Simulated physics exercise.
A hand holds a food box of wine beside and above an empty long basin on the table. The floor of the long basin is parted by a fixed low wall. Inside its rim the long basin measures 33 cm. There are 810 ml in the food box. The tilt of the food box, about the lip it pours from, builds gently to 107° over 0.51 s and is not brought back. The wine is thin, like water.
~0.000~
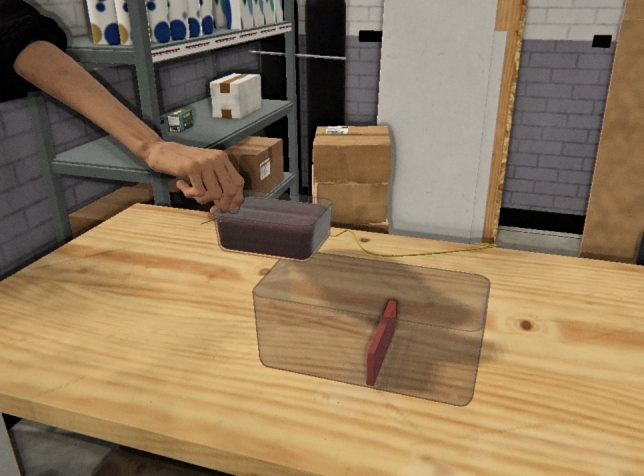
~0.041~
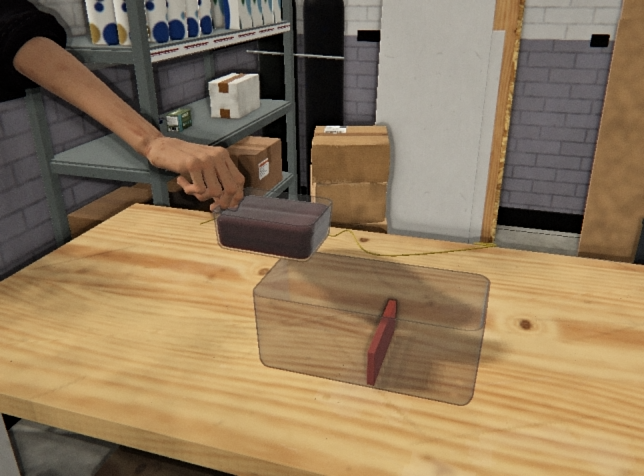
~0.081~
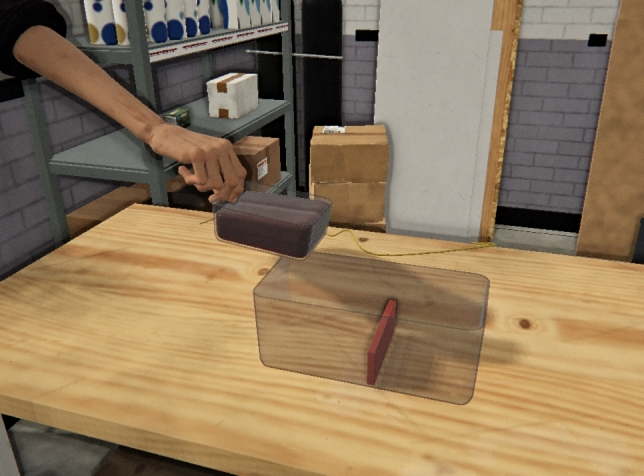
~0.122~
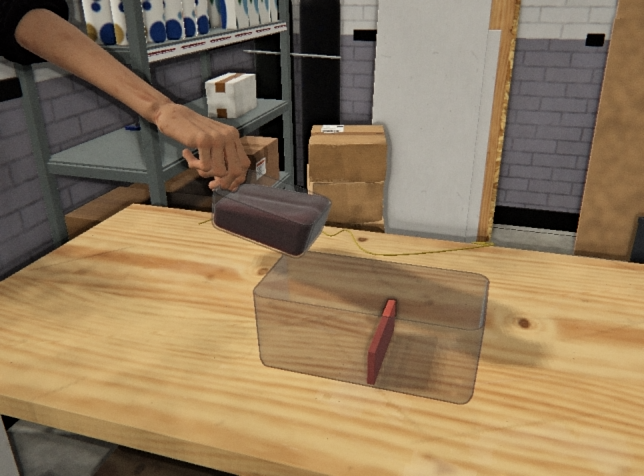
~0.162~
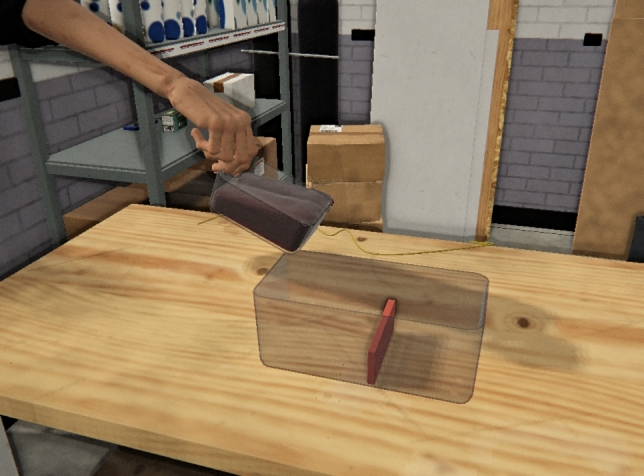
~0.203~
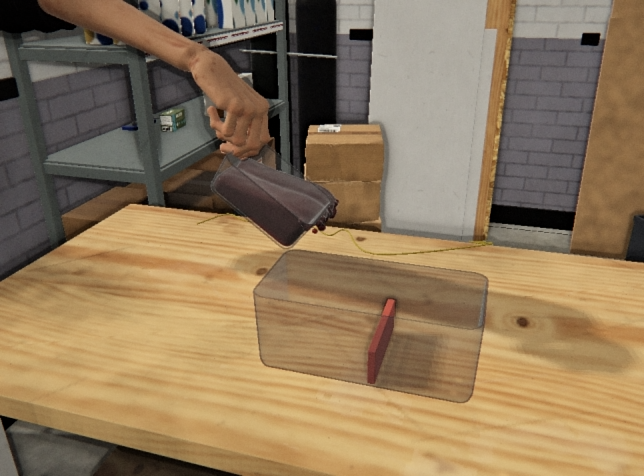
A hand gradually tilting a clear box of dark wine rightward above a long transparent basin, the first drops leaving its lip.
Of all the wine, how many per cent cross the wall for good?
The far part has some 54 per cent.
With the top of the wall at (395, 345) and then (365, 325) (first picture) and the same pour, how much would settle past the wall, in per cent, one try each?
First 45, then 70 per cent.
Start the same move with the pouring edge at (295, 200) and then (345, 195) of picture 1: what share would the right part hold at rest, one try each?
In turn about 35 and 70 per cent.
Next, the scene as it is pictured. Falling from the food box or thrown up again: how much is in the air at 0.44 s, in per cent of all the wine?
About 62 per cent.
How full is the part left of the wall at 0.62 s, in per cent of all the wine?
About 10 per cent.
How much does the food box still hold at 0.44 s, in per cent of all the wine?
Near 20 in a hundred.
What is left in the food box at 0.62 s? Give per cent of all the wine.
Near 2 in a hundred.
After 0.44 s the tilt is 103° and 20 per cent is still to pour, 9 is left of the wall and 9 right of it.
After 0.62 s the tilt is 107° and 2 per cent is still to pour, 10 is left of the wall and 78 right of it.
After 0.81 s the tilt is 107° and 0 per cent is still to pour, 25 is left of the wall and 44 right of it.
After 1.01 s the tilt is 107° and 0 per cent is still to pour, 38 is left of the wall and 54 right of it.
In the end 38 per cent lies left of the wall, 54 right of it and 7 outside.
